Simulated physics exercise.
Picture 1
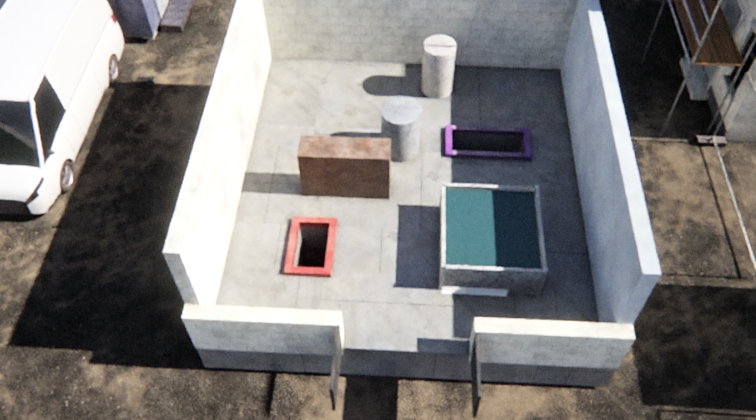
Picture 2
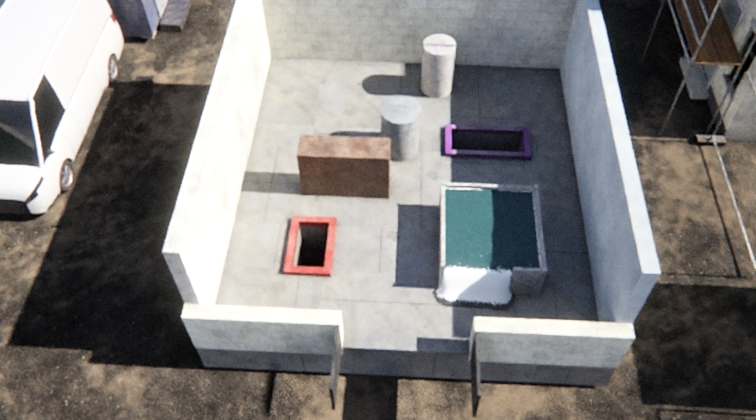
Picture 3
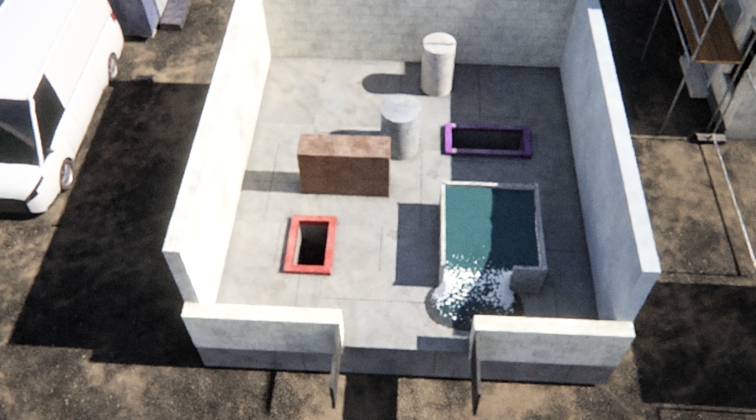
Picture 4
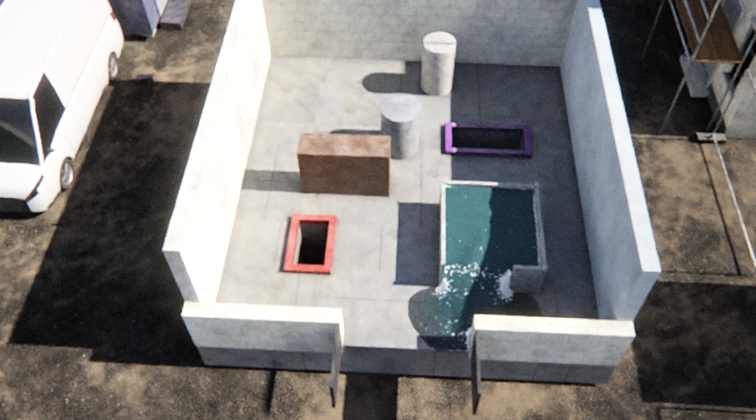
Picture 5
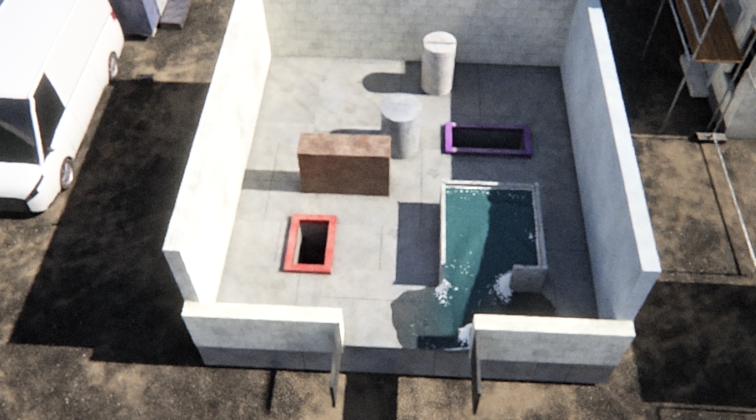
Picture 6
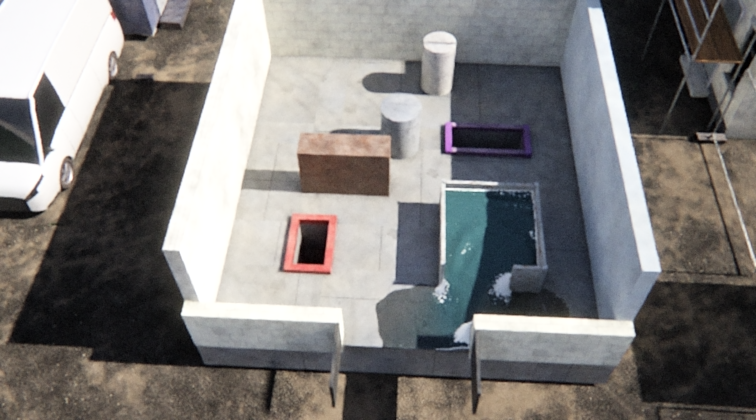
On a walled concrete floor slab, water bursts from a tank's front and spreads toward the doorway.
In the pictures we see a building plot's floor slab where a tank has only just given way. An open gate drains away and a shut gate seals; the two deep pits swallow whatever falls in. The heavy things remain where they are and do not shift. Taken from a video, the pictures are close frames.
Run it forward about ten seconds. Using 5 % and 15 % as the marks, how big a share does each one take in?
Shares taken in: Gate - over 15 %; red pit - under 5 %; purple pit - under 5 %.
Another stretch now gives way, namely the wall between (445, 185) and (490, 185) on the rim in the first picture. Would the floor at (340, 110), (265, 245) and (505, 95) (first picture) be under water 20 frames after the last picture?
As listed: No water, dry, covered.
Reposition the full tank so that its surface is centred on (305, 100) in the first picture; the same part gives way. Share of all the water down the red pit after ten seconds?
Result, red pit: 6 percent after ten seconds.
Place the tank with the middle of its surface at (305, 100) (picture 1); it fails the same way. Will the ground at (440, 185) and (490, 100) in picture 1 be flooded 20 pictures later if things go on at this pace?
The first spot ends up waterlogged, while the second ends up bone-dry.
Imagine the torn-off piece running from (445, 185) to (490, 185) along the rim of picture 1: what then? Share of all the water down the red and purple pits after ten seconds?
Red 0 %, purple 25 %.
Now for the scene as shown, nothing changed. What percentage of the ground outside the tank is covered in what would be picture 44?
My estimate is near 35 per cent.
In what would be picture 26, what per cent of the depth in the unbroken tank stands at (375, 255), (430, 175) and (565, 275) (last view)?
First spot 0 %, second 0 %, third 12 %.
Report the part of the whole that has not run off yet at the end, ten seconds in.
About 48 per cent.
A moment on, water covers 10 % of the floor; the gate 12 %, the red pit 0 %, the purple pit 0 %.
Next, water covers 15 % of the floor; the gate 25 %, the red pit 0 %, the purple pit 0 %.
Then, water covers 25 % of the floor; the gate 36 %, the red pit 0 %, the purple pit 0 %.
Later, water covers 35 % of the floor; the gate 46 %, the red pit 0 %, the purple pit 0 %.
In the end, water covers 50 % of the floor; the gate 52 %, the red pit 0 %, the purple pit 0 %.
